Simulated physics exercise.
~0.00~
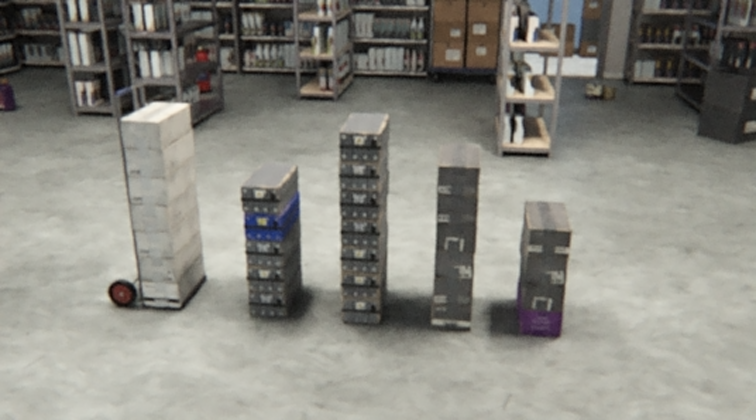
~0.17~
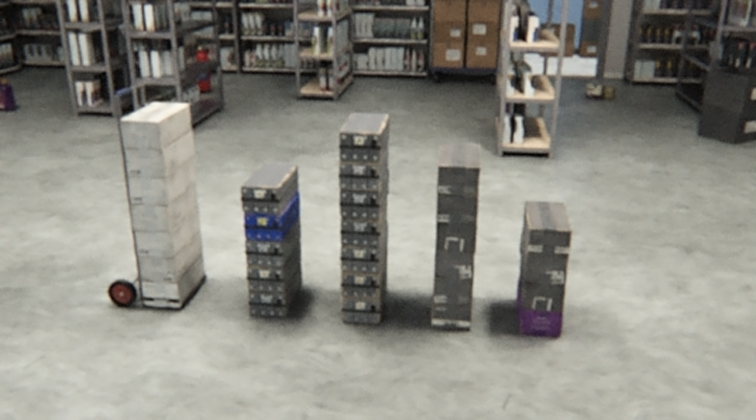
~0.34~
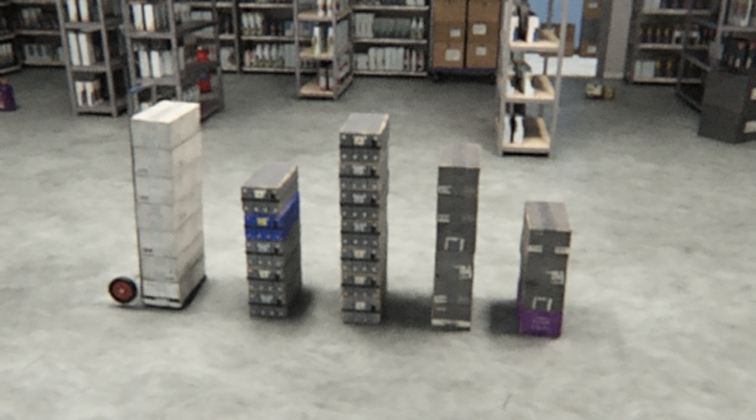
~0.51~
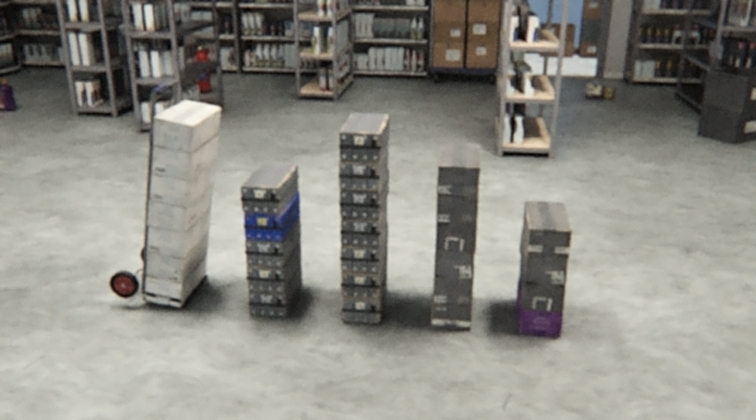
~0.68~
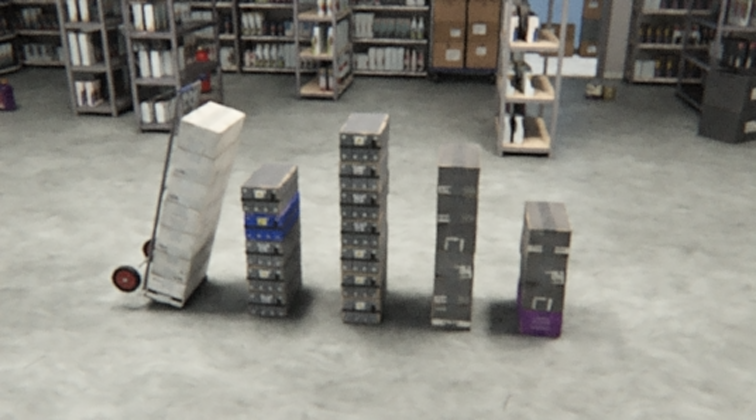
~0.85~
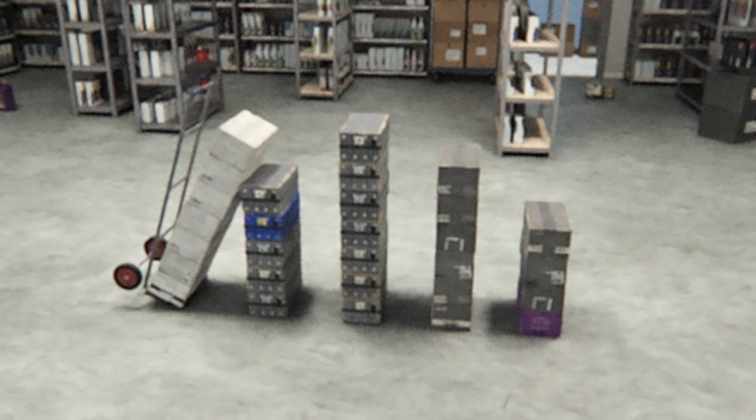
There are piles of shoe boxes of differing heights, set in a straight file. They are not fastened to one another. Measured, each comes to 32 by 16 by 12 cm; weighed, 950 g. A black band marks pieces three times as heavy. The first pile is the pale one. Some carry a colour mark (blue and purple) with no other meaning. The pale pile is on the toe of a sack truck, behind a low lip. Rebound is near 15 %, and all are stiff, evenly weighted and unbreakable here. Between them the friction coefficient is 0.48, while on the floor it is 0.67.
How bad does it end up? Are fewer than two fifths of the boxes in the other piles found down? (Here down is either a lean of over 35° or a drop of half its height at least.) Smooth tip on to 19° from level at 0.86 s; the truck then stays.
Yes, watch, a share short of two in five will go down.
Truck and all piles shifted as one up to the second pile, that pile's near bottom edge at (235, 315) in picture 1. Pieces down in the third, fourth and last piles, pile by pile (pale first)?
Pile by pile, you'd see third at 0, fourth at 0 and last at 0 down.
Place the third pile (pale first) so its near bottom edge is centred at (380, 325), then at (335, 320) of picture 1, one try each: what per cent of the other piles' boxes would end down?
0 and 0 %.
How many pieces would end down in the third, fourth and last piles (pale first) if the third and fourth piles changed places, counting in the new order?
Down tally in the new order: Third = 0, fourth = 0, last = 0.
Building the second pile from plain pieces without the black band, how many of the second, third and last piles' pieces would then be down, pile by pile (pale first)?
Pieces down: Second pile 0, third pile 0, last pile 0.
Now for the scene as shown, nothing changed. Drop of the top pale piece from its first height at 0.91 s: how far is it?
Some 10 centimetres.
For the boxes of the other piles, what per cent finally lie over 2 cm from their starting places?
I make it 5 per cent.
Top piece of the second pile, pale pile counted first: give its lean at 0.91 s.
The top piece is tilted around 0°.
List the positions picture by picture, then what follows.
In the first picture (places mark the middle of the side facing us), truck frame (122, 140) 0° forward; blue box (263, 228); purple box (542, 324); the rest undisturbed.
The second picture shows truck frame (122, 140) 0° forward; purple box (542, 324).
The third picture shows truck frame (132, 138) 3° forward, top of the pale pile leaning 3°; blue box (263, 228); the rest undisturbed.
The fourth picture shows truck frame (152, 136) 10° forward, top of the pale pile leaning 10°; blue box (263, 228); the rest undisturbed.
The fifth picture shows truck frame (172, 136) 16° forward, top of the pale pile leaning 17°; blue box (263, 228); the rest undisturbed.
The sixth picture shows truck frame (181, 137) 19° forward, top of the pale pile leaning 27°; blue box (263, 228); purple box (542, 324); the rest undisturbed.
After 0.91 s, 1 of the pale pile down; none of the 22 other boxes down.
After 1.10 s, 1 of the pale pile down; none of the 22 other boxes down, 1 disturbed.
At rest (1.9 s), 1 of the pale pile down; none of the 22 other boxes down, 1 disturbed; blue box unmoved; purple box unmoved. That is 0 per cent. As the last picture would show them, middles, blue box near (273, 214), purple box near (538, 305).
